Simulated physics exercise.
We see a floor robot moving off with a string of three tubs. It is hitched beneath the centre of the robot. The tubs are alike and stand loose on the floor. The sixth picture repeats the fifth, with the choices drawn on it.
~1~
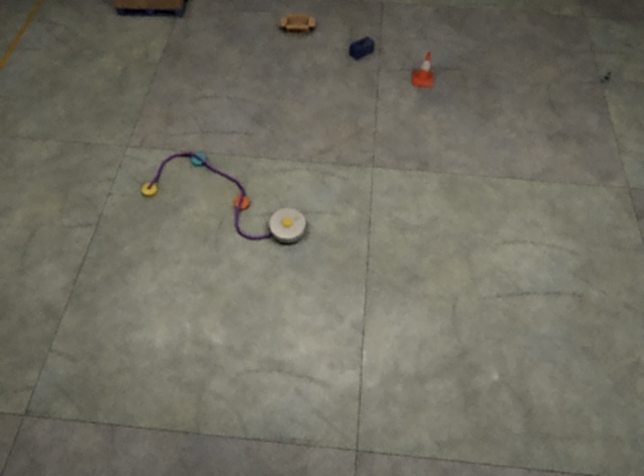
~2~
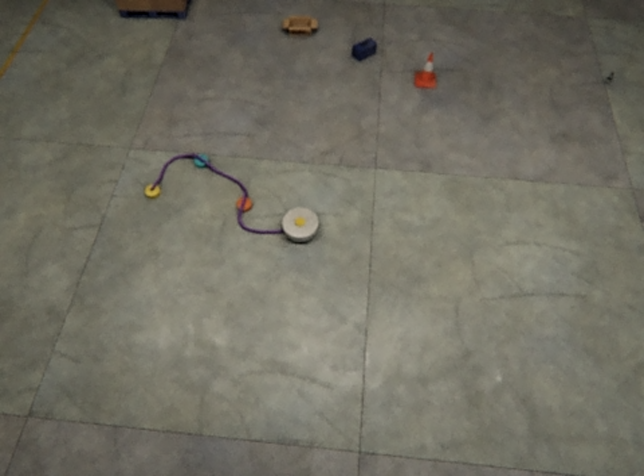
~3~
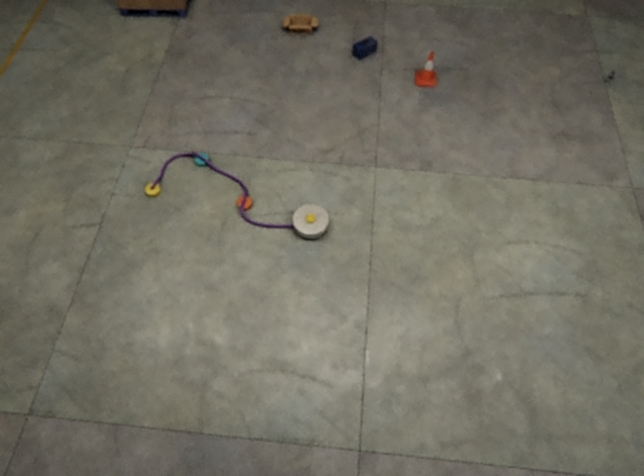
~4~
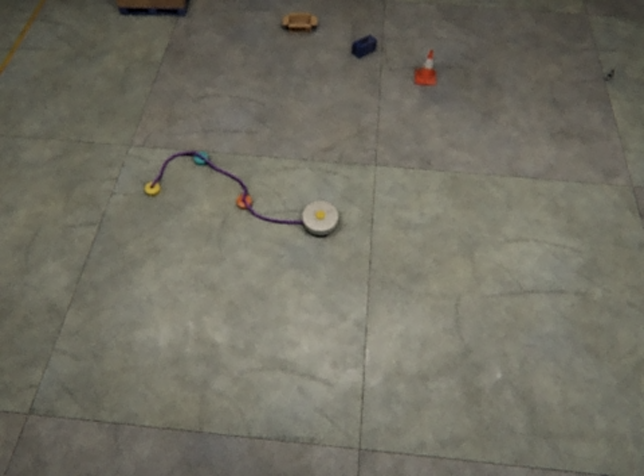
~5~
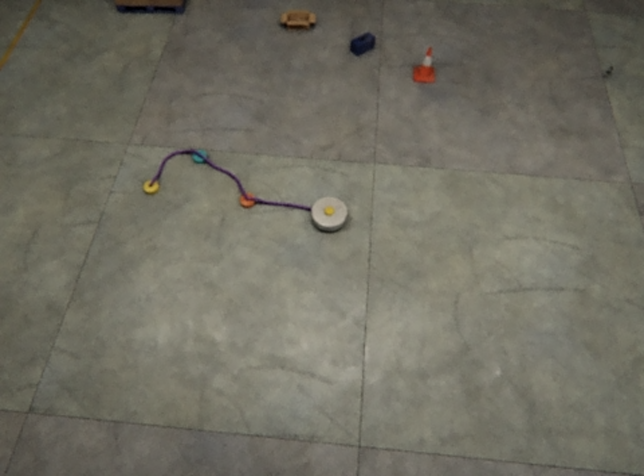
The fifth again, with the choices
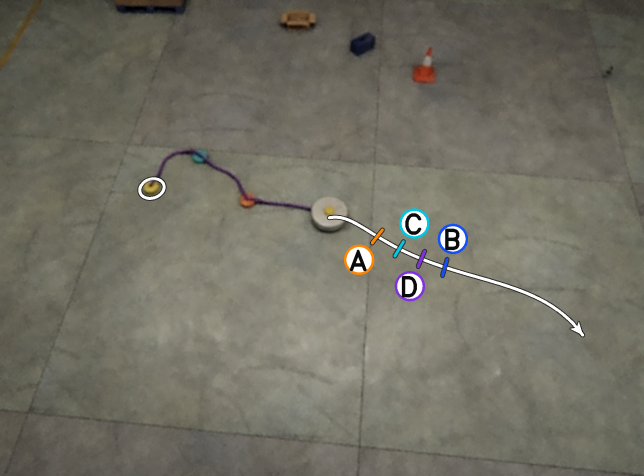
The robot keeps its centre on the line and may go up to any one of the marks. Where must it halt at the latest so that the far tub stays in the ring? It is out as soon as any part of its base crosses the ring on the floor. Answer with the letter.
As far as tick A.
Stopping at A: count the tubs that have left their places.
Two.
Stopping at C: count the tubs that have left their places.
By then, three.
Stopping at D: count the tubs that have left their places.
Three.
On the marked copy, A at (377, 236); B at (445, 267); C at (399, 249); D at (421, 259); the ring at (152, 188); the route from (329, 218) via (454, 270) to (583, 335).
Following A. Soon after the start, robot (348, 216); yellow tub (151, 187); turquoise tub (205, 161); orange tub (267, 196).
Later, robot (364, 225); yellow tub (151, 187); turquoise tub (218, 169); orange tub (285, 198).
In the end, robot (378, 233); yellow tub (151, 187); turquoise tub (230, 175); orange tub (300, 202); the ringed tub at the far end is still in its ring.
As for the rest, B drags the last tub to (208, 192); C drags the last tub to (167, 186); D drags the last tub to (187, 188).
